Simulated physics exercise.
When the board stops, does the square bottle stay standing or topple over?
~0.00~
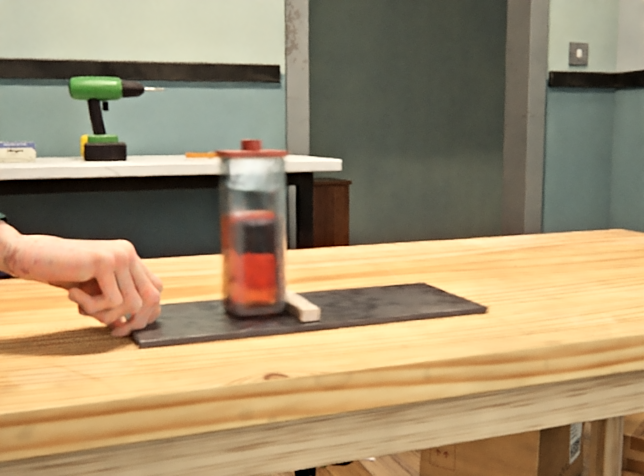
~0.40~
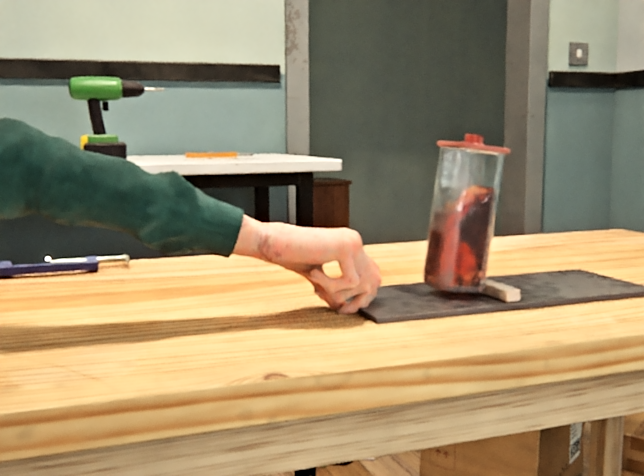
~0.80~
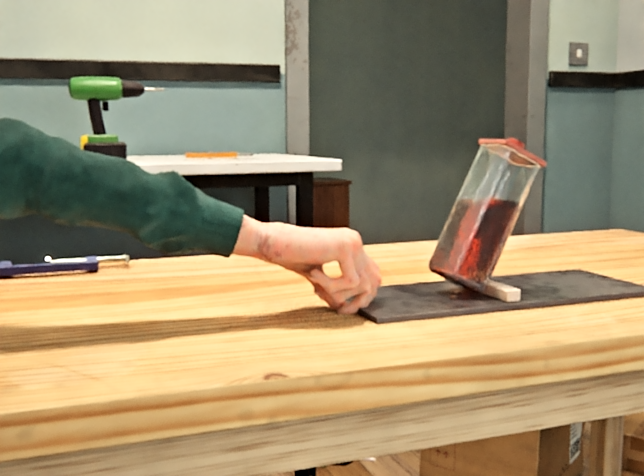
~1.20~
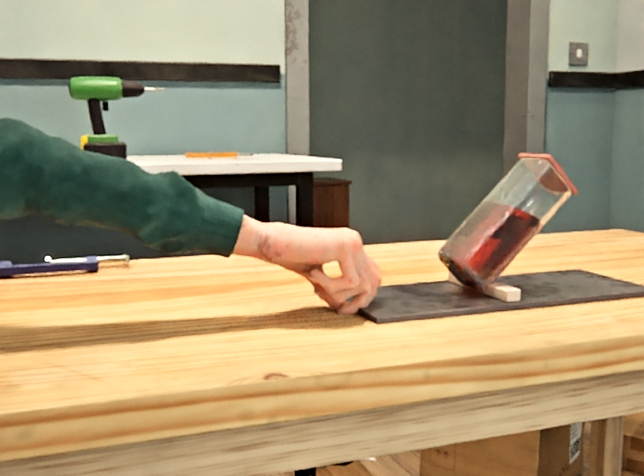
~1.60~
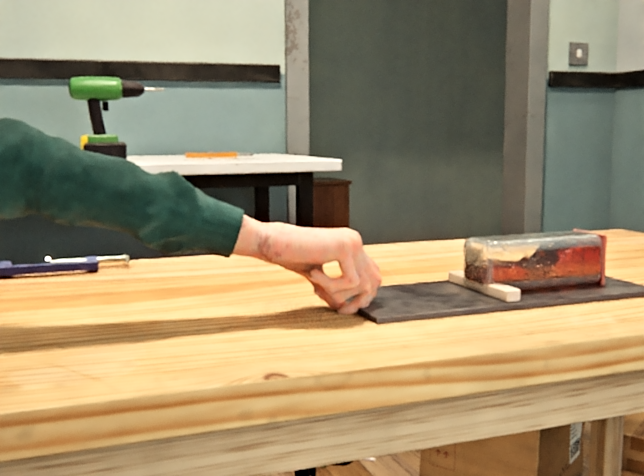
It topples over the batten to the right and ends up lying on its side.
